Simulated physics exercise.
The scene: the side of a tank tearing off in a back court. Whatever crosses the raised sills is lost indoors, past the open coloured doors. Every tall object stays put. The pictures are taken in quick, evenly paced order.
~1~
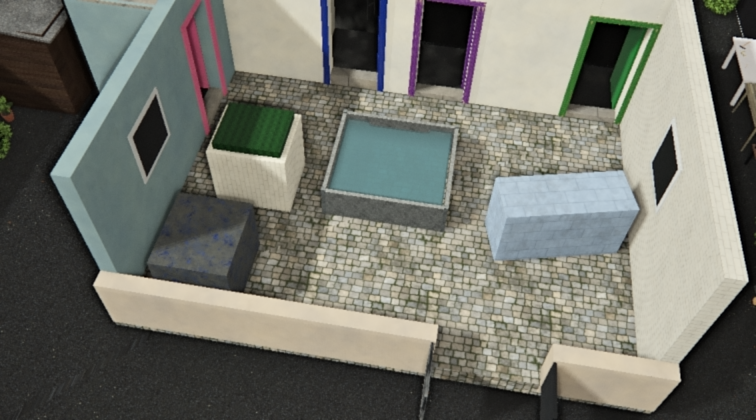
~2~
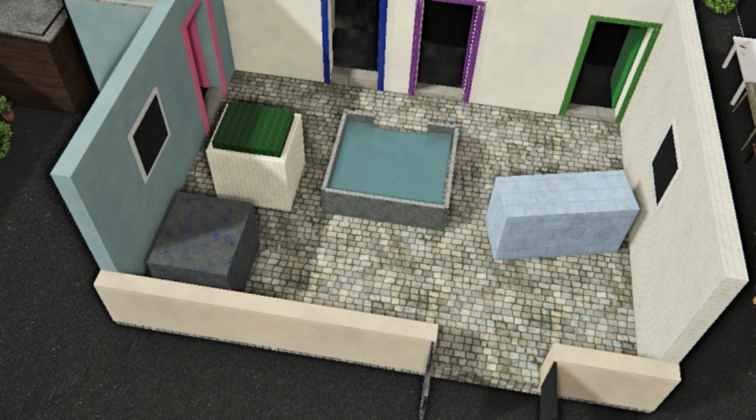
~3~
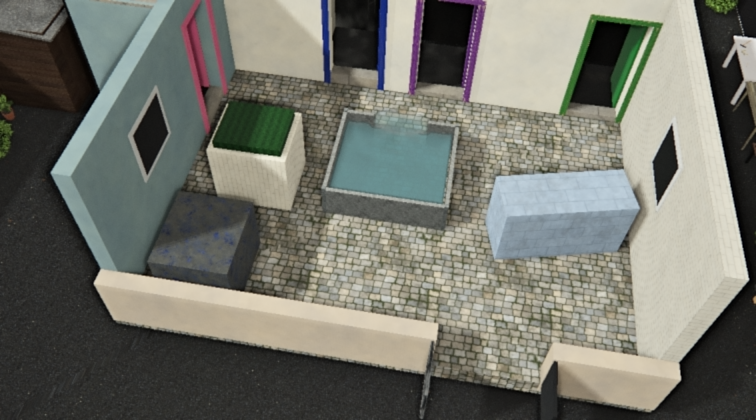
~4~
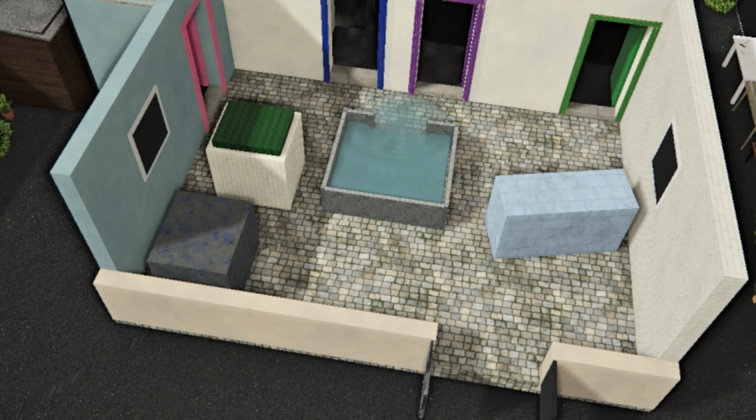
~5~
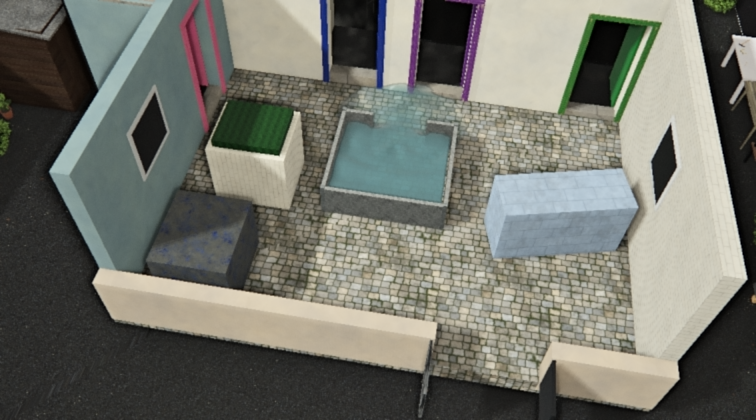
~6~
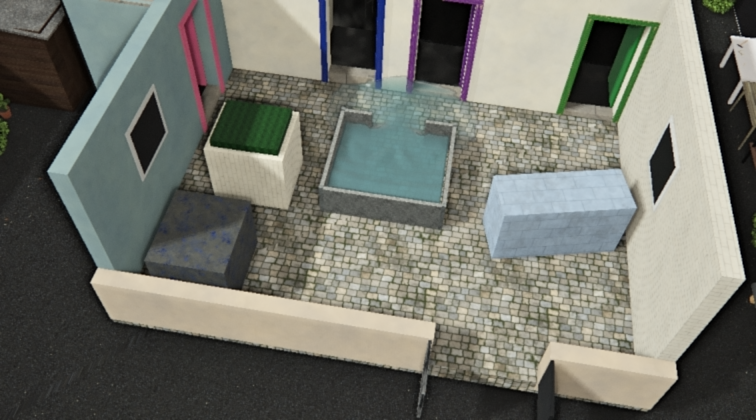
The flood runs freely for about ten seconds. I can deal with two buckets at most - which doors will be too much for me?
Here is how it goes: The pink door will be manageable; the purple door will be too much; the green door will be manageable; the blue door will be manageable.
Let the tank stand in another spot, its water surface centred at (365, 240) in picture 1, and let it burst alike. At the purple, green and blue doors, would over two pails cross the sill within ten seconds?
Log: Purple door breaks the limit; green door misses the mark; blue door misses the mark.
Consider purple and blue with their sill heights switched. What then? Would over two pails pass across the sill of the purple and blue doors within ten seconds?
Purple: Exceeds the limit; blue: Exceeds the limit.
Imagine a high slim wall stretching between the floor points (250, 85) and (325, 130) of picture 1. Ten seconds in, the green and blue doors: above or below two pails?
The green door falls short and the blue door falls short.
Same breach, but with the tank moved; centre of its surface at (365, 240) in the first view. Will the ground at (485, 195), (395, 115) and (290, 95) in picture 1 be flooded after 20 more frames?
In order: Untouched, submerged, submerged.
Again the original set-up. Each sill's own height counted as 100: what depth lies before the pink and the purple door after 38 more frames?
Depth ratios, approx.: 40 and 100 percent.
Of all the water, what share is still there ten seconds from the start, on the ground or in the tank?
That works out to about 86 per cent.
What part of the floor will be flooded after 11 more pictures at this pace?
That comes to about 25 per cent.
A moment on, water covers 10 % of the floor; the pink door not reached, the purple door over two buckets in, the green door not reached, the blue door wet at the sill, nothing in.
Next, water covers 25 % of the floor; the pink door wet at the sill, nothing in, the purple door far over two buckets in, the green door wet at the sill, nothing in, the blue door wet at the sill, nothing in.
Then, water covers 40 % of the floor; the pink door wet at the sill, nothing in, the purple door far over two buckets in, the green door wet at the sill, nothing in, the blue door wet at the sill, nothing in.
Later, water covers 55 % of the floor; the pink door wet at the sill, nothing in, the purple door far over two buckets in, the green door wet at the sill, nothing in, the blue door wet at the sill, nothing in.
In the end, water covers 80 % of the floor; the pink door wet at the sill, nothing in, the purple door far over two buckets in, the green door wet at the sill, nothing in, the blue door wet at the sill, nothing in.
